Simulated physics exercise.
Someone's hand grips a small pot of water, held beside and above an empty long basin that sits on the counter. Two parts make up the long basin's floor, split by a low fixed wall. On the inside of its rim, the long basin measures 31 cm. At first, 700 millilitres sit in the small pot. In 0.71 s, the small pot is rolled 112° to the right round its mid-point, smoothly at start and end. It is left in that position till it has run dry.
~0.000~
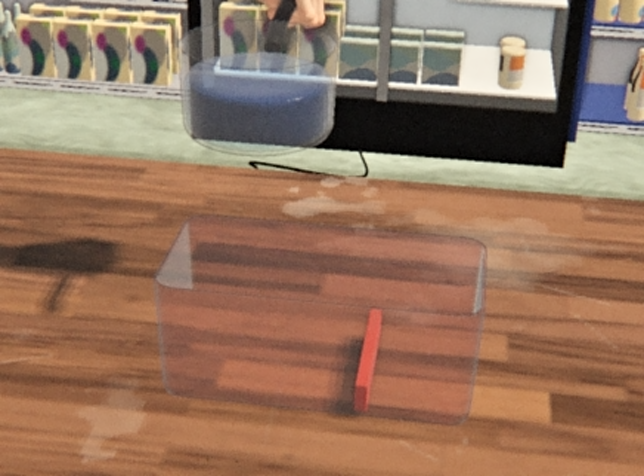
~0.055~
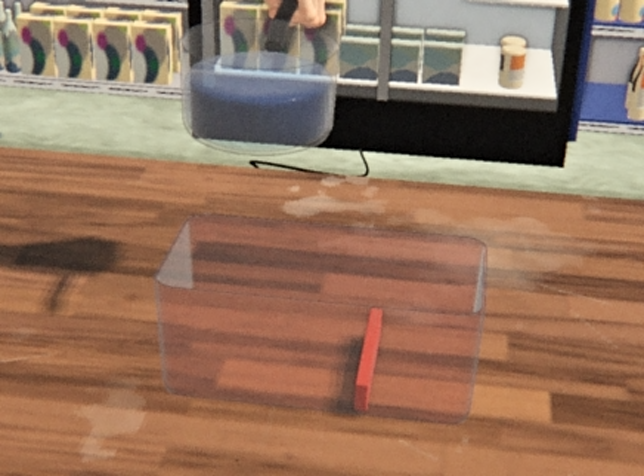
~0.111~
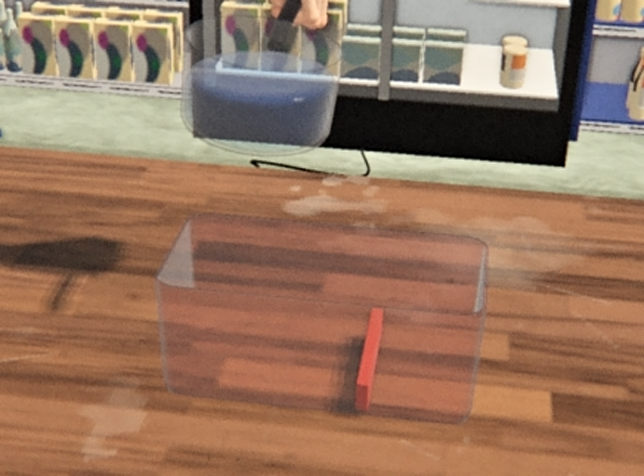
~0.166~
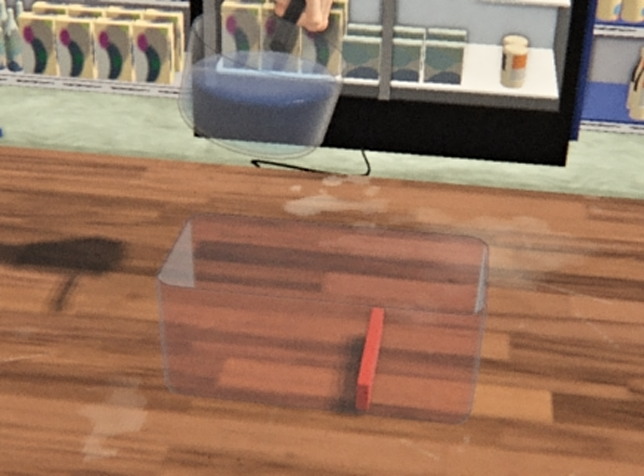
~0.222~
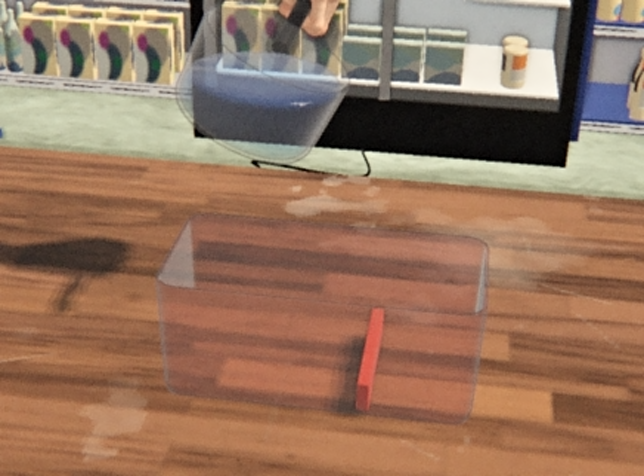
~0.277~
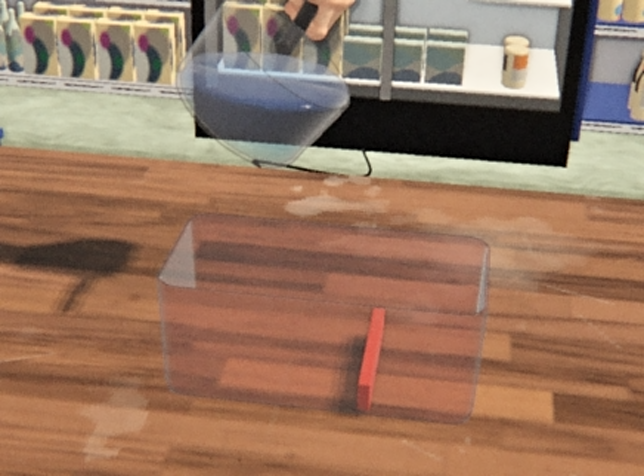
A hand tilts a clear pot of blue liquid rightward above an empty clear basin.
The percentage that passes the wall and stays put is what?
It is about 50 per cent.
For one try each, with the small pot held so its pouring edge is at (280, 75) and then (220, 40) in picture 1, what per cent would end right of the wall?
Respectively about 15 and 20 percent.
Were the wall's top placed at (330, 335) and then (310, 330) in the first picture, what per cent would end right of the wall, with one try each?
Some 85 in a hundred, then some 85 in a hundred.
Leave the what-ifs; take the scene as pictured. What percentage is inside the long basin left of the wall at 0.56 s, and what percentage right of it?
Around 0 percent on the left and 20 on the right.
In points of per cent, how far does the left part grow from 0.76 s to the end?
It comes to about 24 per cent.
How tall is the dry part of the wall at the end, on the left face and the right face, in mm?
Near 20 mm for the left and near 6 mm for the right.
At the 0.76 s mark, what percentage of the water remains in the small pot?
Close to 5 percent of the total.
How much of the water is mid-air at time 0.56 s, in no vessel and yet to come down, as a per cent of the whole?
It comes to roughly 50 per cent.
By 0.56 s the tilt is 100° and 30 per cent is still to pour, 0 is left of the wall and 20 right of it.
By 0.76 s the tilt is 112° and 5 per cent is still to pour, 24 is left of the wall and 59 right of it.
By 0.98 s the tilt is 112° and 0 per cent is still to pour, 44 is left of the wall and 52 right of it.
By 1.21 s the tilt is 112° and 0 per cent is still to pour, 48 is left of the wall and 50 right of it.
At rest 48 per cent lies left of the wall, 50 right of it and 2 outside.
